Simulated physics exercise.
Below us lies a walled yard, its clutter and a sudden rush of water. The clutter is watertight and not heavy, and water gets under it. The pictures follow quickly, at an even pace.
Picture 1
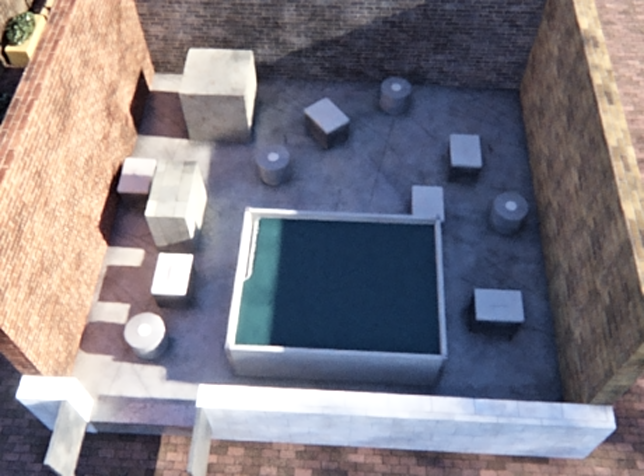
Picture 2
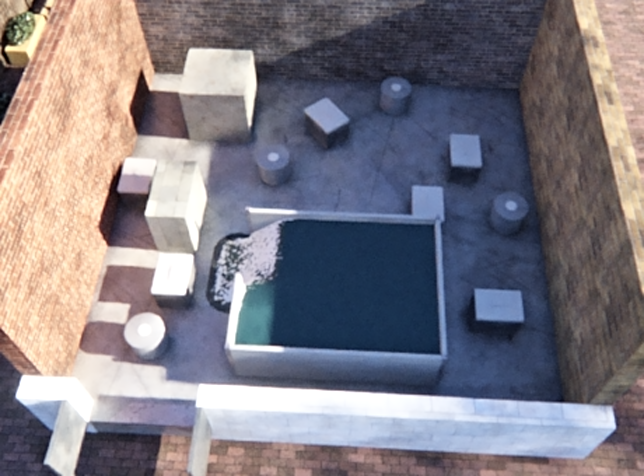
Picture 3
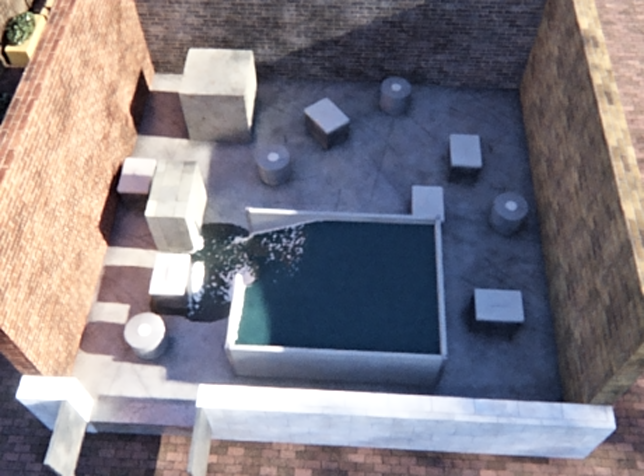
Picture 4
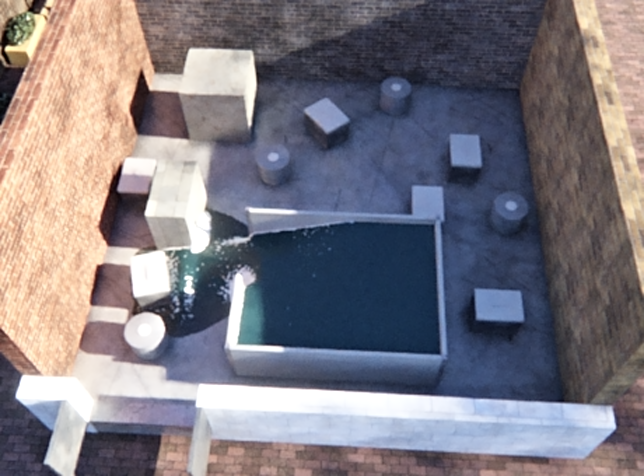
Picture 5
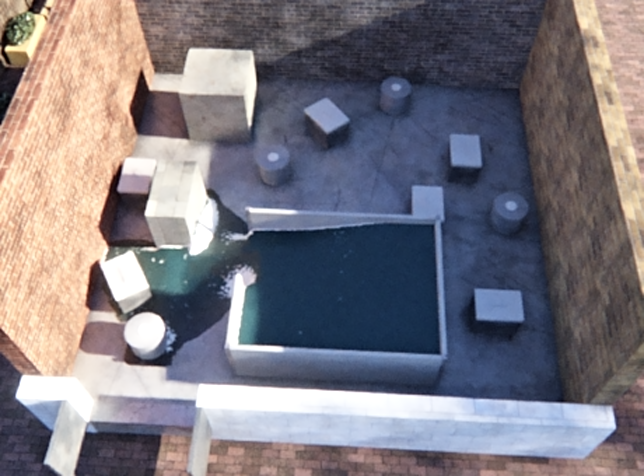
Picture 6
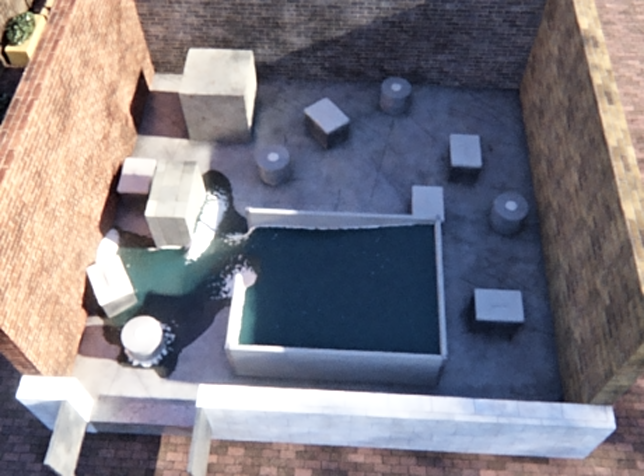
A walled yard with reddish-brown brick sides and a low white wall in front is seen from high above by a still camera. Pale grey blocks and round tubs stand around a raised tank of dark green water at the centre. Water bursts through the tank's left side and spreads across the floor, pushing a pale chest leftward to the brick wall, while a round tub nearby shifts slightly.
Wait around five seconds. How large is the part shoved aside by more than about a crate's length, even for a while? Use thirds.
It is between one and two thirds.
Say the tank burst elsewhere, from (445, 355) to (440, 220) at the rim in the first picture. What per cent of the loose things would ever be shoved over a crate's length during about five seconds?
I make it 60 per cent.
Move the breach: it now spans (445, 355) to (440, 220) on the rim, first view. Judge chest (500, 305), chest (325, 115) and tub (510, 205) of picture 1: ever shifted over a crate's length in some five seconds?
In turn: That far or more, pushed that far, pushed that far.
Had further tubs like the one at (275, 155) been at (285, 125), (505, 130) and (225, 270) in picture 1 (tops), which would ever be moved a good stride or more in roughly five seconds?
One after the other: Pushed that far, under that, swept aside.
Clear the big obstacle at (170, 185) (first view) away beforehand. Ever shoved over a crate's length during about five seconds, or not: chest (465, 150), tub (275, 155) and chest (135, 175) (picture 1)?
One after the other: Under that, pushed that far, swept aside.
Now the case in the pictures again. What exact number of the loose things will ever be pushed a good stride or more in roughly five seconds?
6 of them.
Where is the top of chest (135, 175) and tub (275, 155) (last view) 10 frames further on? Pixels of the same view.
Near (172, 141) and (331, 148).
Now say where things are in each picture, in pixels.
A chest at (172, 273), on the bottom; a tub at (144, 330) rests on the ground; 0 of 10 have shifted, in the first frame.
A chest at (172, 273), on the bottom; a tub at (144, 330) rests on the ground; 0 of 10 have shifted, in the second frame.
A chest at (169, 273) rests on the ground; a tub at (144, 330), on the bottom; 0 of 10 have shifted, in the third frame.
A chest at (149, 273), on the bottom, close to its start; a tub at (144, 330) rests on the ground; 1 of 10 have shifted, in the fourth frame.
A chest at (124, 275), on the bottom, a stride from its start; a tub at (144, 330) rests on the ground; 1 of 10 have shifted, in the fifth frame.
A chest at (109, 279), on the bottom, a stride from its start; a tub at (141, 334), on the bottom, close to its start; 2 of 10 have shifted, in the sixth frame.
A moment on, 1 of 10 are well off their spots; 1 afloat.
Next, 4 of 10 are well off their spots; 1 afloat.
Later, 6 of 10 are well off their spots; 1 afloat.
In the end, 6 of 10 are well off their spots, and 6 have been at some point; 3 afloat.
